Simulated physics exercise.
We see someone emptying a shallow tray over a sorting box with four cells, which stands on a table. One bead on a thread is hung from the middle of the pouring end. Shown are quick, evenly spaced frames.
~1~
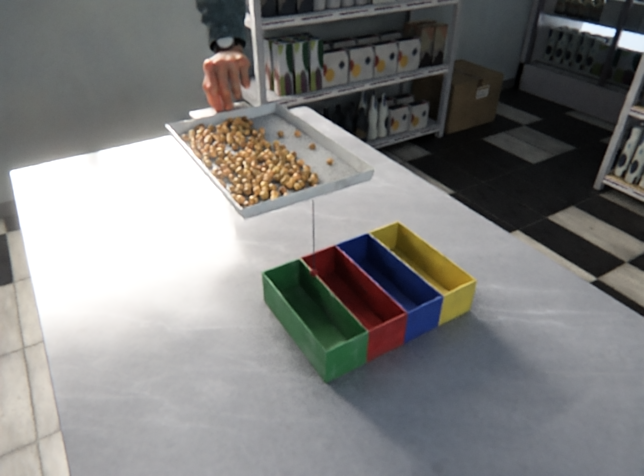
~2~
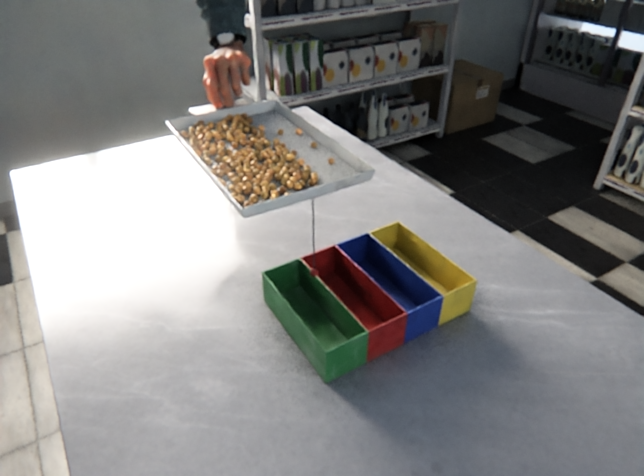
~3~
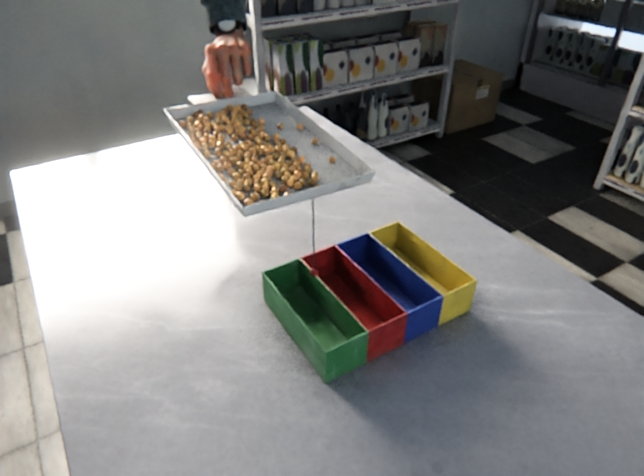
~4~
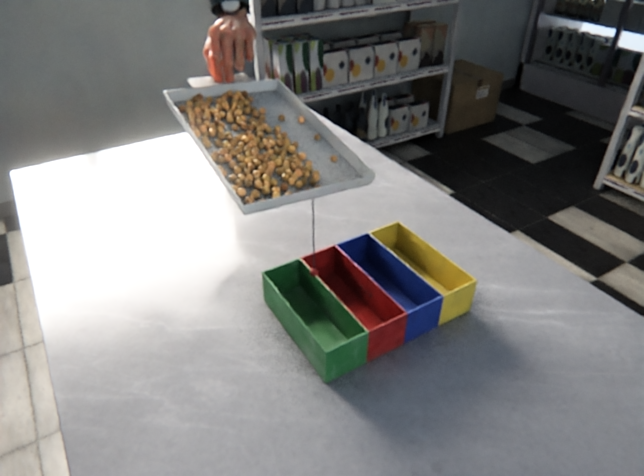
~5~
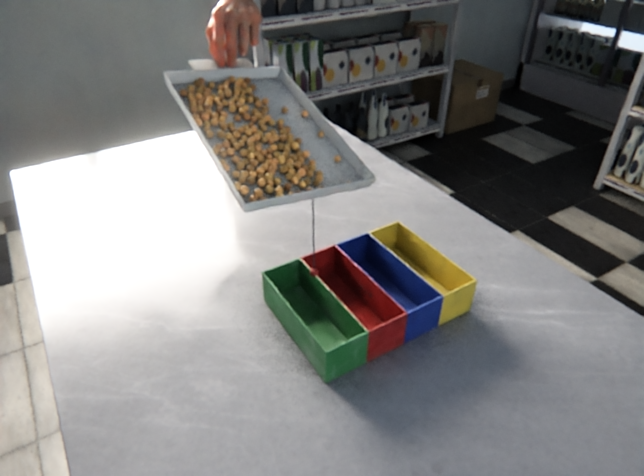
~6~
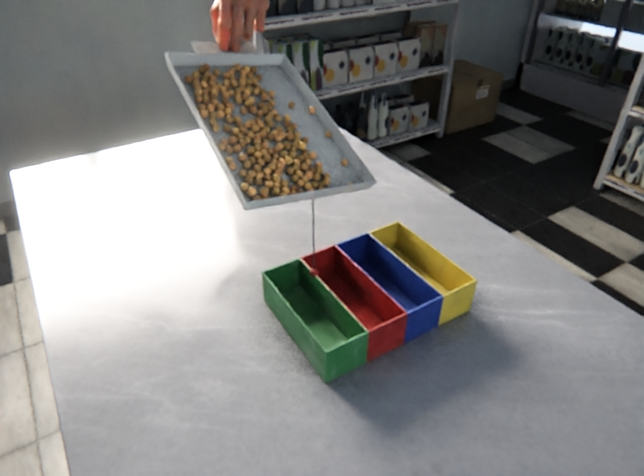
A hand grips the far end of a shallow grey tray of round wooden beads above a pale table, seen from above in a room with stocked shelves and a checkered floor. Below the tray sits a sorting box with green, red, blue and yellow cells from left to right. The hand steadily raises the far end, the near edge dips slightly rightward, and the beads begin shifting, while the camera stays still.
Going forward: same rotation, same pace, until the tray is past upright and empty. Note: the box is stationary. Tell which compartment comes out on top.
It is blue that comes out on top.
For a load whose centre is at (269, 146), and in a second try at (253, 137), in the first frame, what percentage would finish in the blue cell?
Around 70 percent the first time and around 60 percent the second time.
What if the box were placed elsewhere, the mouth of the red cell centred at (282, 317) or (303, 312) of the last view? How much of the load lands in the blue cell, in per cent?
First position: Some 0 %; second position: Some 10 %.
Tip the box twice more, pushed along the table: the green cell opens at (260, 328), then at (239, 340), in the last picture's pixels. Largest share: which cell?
With the first placing it's that yellow cell, with the second it's the yellow one.
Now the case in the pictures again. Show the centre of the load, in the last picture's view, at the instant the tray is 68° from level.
The load's middle is around (359, 195).
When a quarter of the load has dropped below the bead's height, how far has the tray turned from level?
Roughly 70 degrees at that moment.
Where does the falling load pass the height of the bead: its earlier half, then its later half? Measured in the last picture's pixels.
I'd put it at roughly (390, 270), and after that at roughly (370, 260).
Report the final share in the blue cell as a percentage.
Around 60 per cent.
Shortly afterwards, tray tipped steeply; near half on the tray; a little in the blue cell; only a few in the red cell; only a few in the yellow cell; near a quarter falling or outside the box.
Next, tray tipped past a quarter turn; only a few on the tray; near half in the blue cell; near a quarter in the red cell; a little in the yellow cell; only a few in the green cell; a little falling or outside the box.
Some moments later, tray tipped past a quarter turn; near two thirds in the blue cell; near a quarter in the red cell; a little in the yellow cell; only a few in the green cell; only a few falling or outside the box.
In the end, tray tipped past a quarter turn; near two thirds in the blue cell; near a quarter in the red cell; a little in the yellow cell; only a few in the green cell; only a few outside the box.
